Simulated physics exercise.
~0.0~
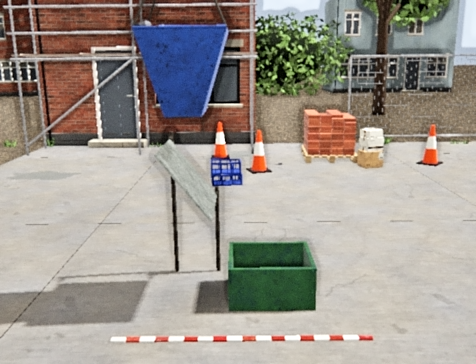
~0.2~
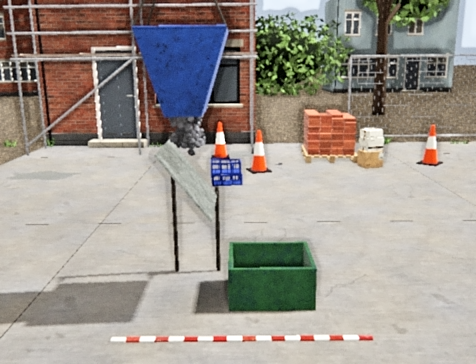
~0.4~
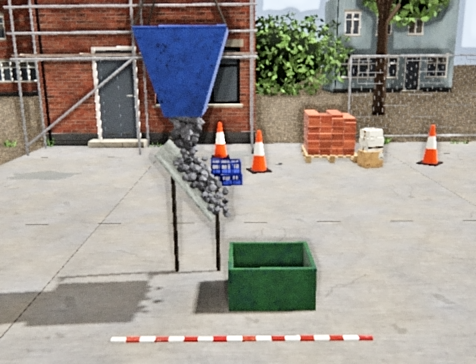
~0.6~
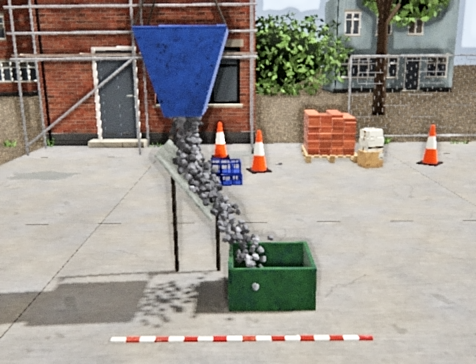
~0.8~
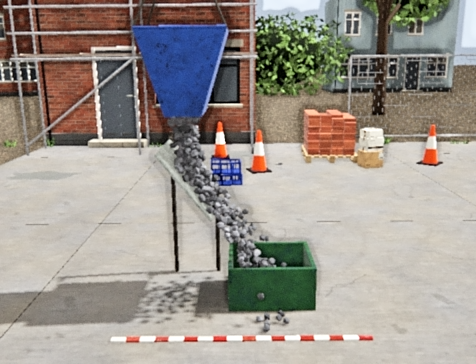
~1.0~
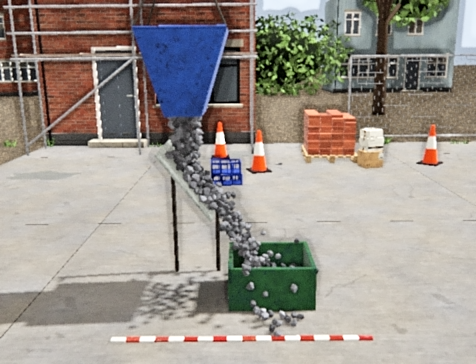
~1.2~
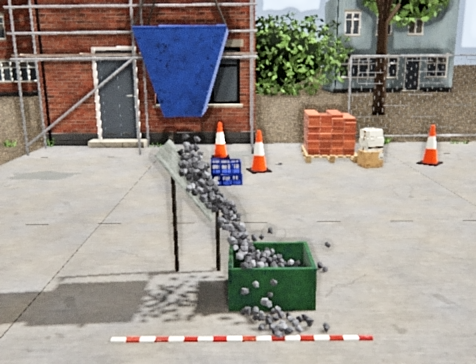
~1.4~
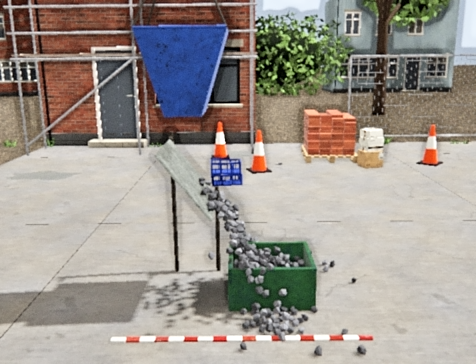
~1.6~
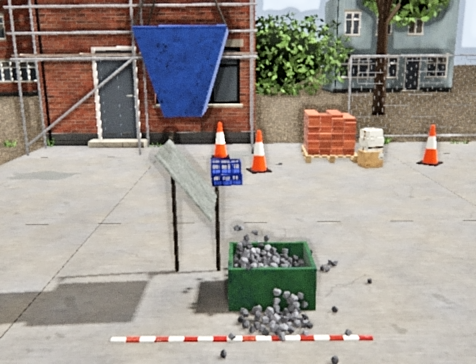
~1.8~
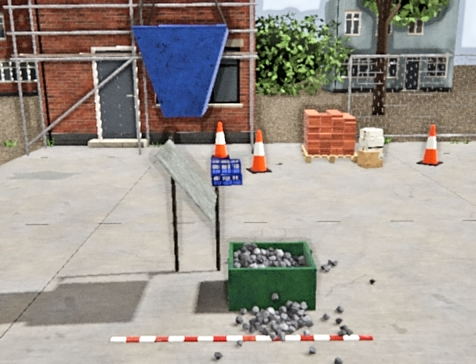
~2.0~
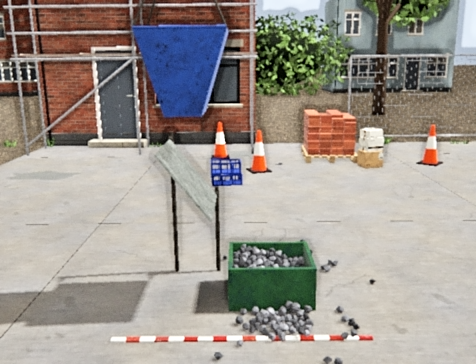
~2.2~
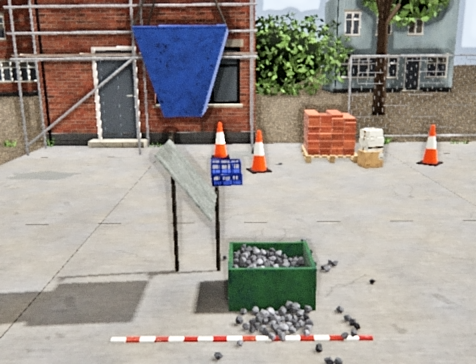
Grey stones wait unseen in a blue hopper at the upper left of a paved yard, viewed from slightly above by a still camera, with a brick building, scaffolding, orange cones and stacked bricks behind. Below stand a sloping grey chute on dark legs, an open green bin and a red-and-white striped staff on the ground. The stones pour from the hopper's bottom, tumble rightward down the chute and drop into the bin. Some spill over its front and scatter rightward as the hopper and chute empty. Finally most lie heaped in the bin, with a smaller pile before it and a few strays near the staff.
